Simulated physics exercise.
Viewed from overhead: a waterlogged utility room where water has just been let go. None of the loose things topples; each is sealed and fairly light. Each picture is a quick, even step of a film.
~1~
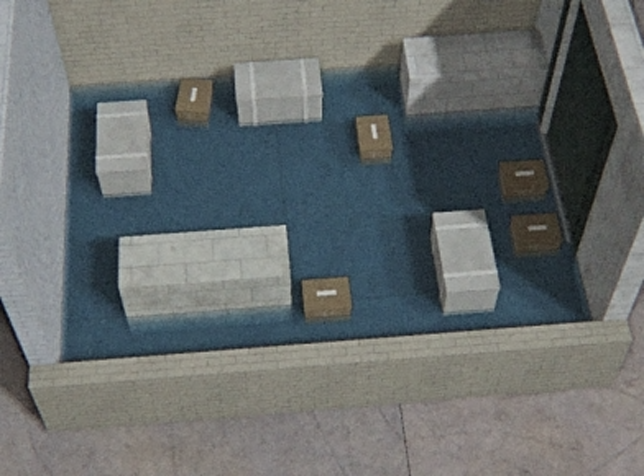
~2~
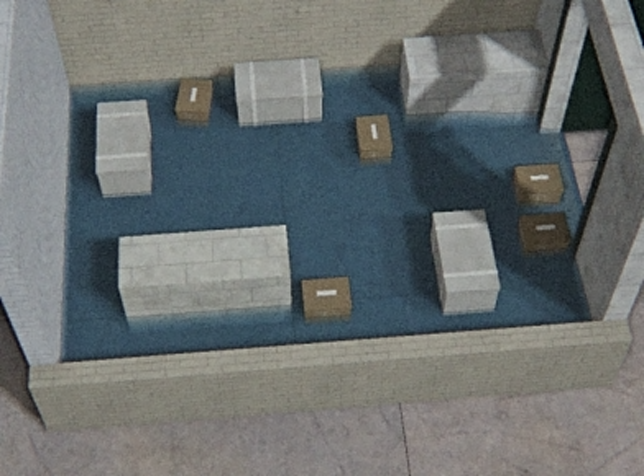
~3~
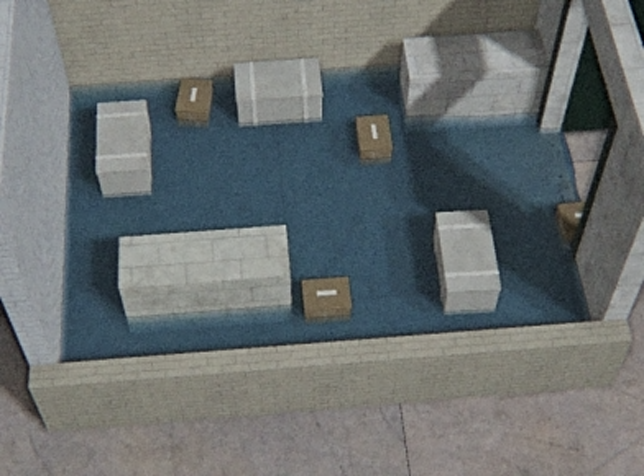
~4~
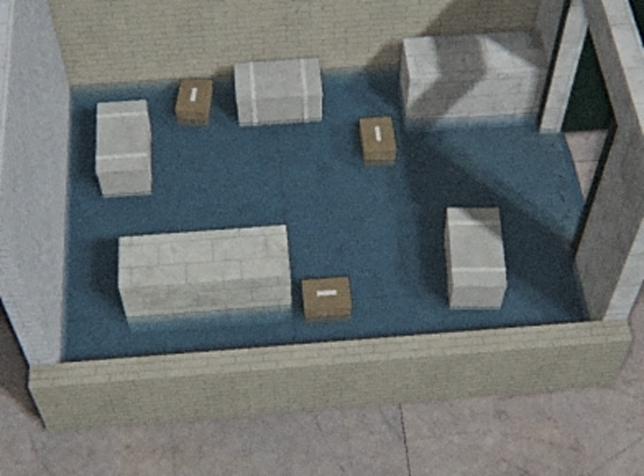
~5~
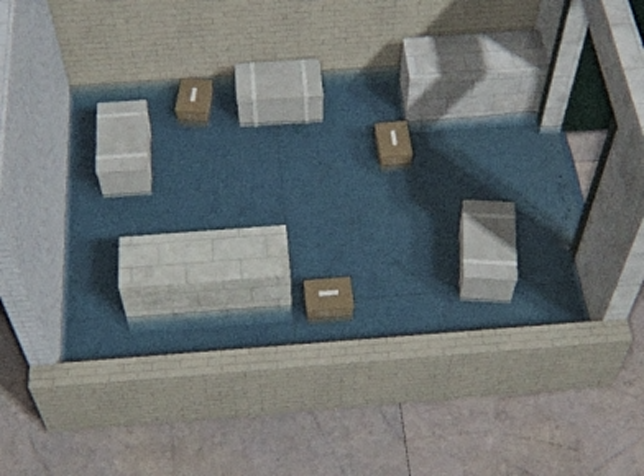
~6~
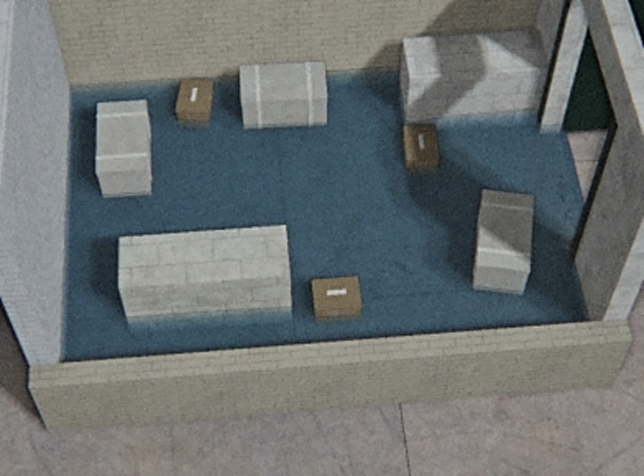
In a flooded room seen from above, two brown boxes by the right-hand doorway slipped out through the opening, then a pale trunk and another brown box inside drifted a little to the right.
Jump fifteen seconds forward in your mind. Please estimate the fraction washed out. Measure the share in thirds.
Top third.
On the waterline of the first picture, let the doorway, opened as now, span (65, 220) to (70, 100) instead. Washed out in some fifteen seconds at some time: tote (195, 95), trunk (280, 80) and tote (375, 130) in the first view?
First flushed away, then flushed away, then flushed away.
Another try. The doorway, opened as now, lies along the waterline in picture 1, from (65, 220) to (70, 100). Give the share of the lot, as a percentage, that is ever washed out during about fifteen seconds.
About 60 %.
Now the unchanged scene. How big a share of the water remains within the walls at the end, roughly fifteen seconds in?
About 36 percent.
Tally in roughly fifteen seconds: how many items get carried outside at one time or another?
It comes out at 6.
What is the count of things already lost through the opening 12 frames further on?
The number is 4.
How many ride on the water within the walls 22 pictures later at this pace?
I count 2.
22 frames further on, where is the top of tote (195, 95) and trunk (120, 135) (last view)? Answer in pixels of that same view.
Roughly (342, 109) for one and (219, 147) for the other.
A moment on, 2 of 8 are out; 6 afloat.
Next, 4 of 8 are out; 4 afloat.
Later, 6 of 8 are out; 2 afloat.
In the end, 6 of 8 are out; 1 afloat.
